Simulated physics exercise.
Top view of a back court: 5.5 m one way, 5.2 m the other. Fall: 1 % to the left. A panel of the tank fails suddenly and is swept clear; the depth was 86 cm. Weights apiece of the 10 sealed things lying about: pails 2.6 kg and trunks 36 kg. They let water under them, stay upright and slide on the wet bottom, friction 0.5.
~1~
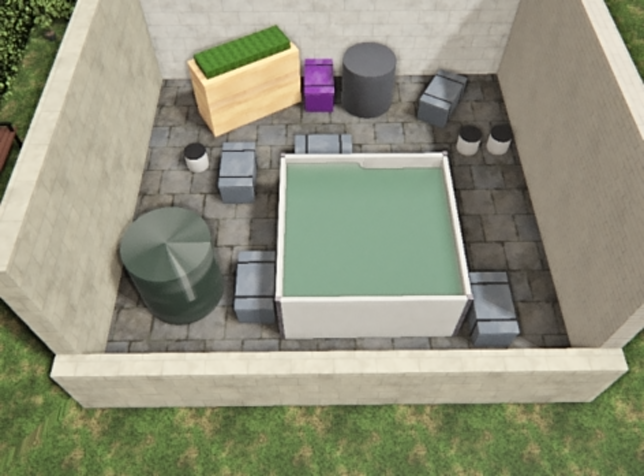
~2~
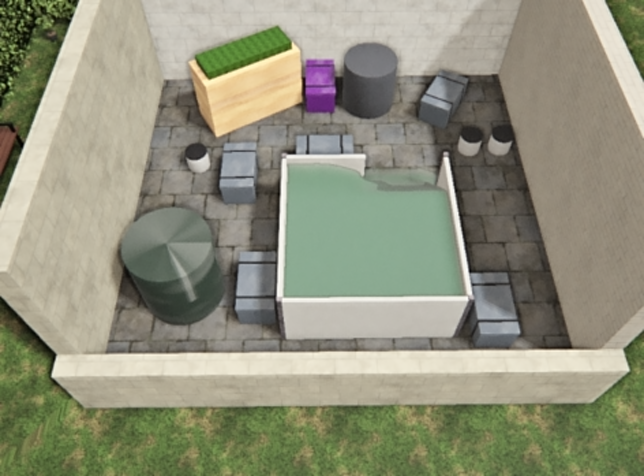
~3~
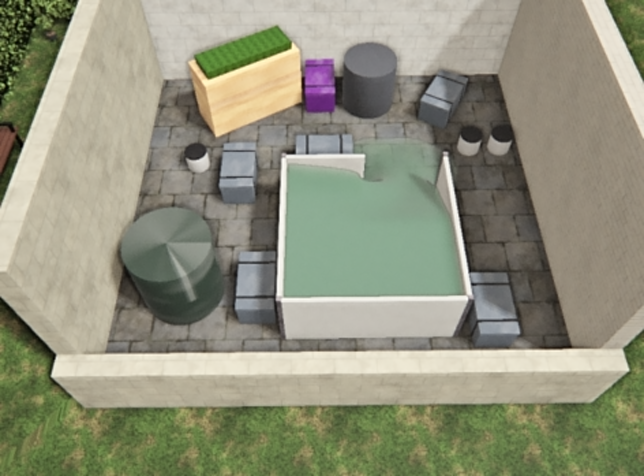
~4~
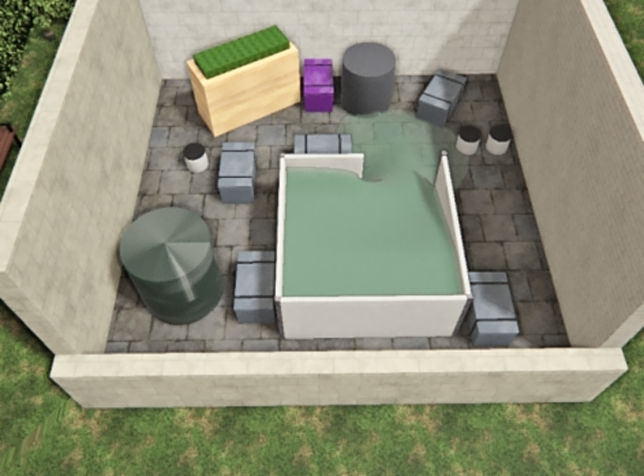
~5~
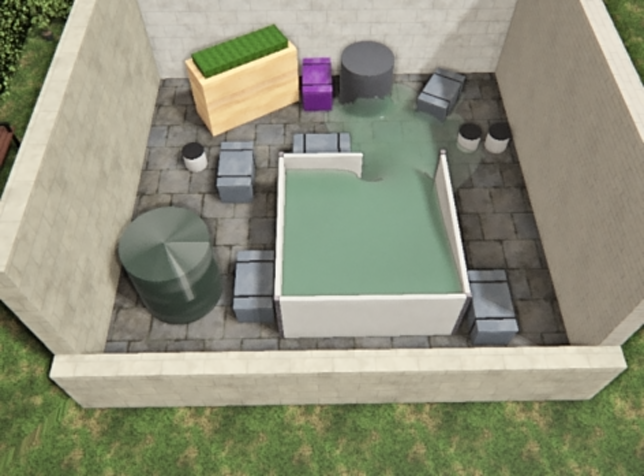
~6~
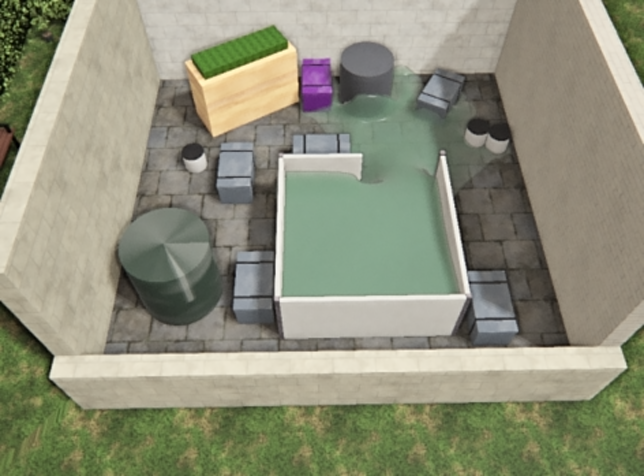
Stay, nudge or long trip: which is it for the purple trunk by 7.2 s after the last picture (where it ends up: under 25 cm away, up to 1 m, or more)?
My money says it makes a big move.
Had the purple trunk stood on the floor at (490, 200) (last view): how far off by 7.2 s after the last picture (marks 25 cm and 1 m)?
As it turns out, it is swept away.
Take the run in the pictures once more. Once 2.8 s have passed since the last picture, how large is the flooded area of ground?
That flooded area is roughly 21 m2.
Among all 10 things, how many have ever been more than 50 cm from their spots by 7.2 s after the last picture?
I count 8 of them.
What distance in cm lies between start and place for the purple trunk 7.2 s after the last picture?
Measured offset: Near 250 cm.
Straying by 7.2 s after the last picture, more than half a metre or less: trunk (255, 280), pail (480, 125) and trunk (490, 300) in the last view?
First one went too far, second one went too far, third one stayed inside.
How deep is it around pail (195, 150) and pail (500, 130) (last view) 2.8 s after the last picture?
Close to 4 and 17 centimetres.
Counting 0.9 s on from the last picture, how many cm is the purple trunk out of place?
Roughly 5 cm.
Then, 0.9 s after the last picture the purple trunk is near (313, 73), 0.1 m from its start, aground; 3 afloat.
Then, 2.8 s after the last picture the purple trunk is near (311, 88), 0.4 m from its start, afloat; 4 afloat.
Then, 4.8 s after the last picture the purple trunk is near (166, 149), 2.6 m from its start, aground; 7 afloat.
Then, 7.2 s after the last picture the purple trunk is near (164, 150), 2.7 m from its start, afloat; 9 afloat.
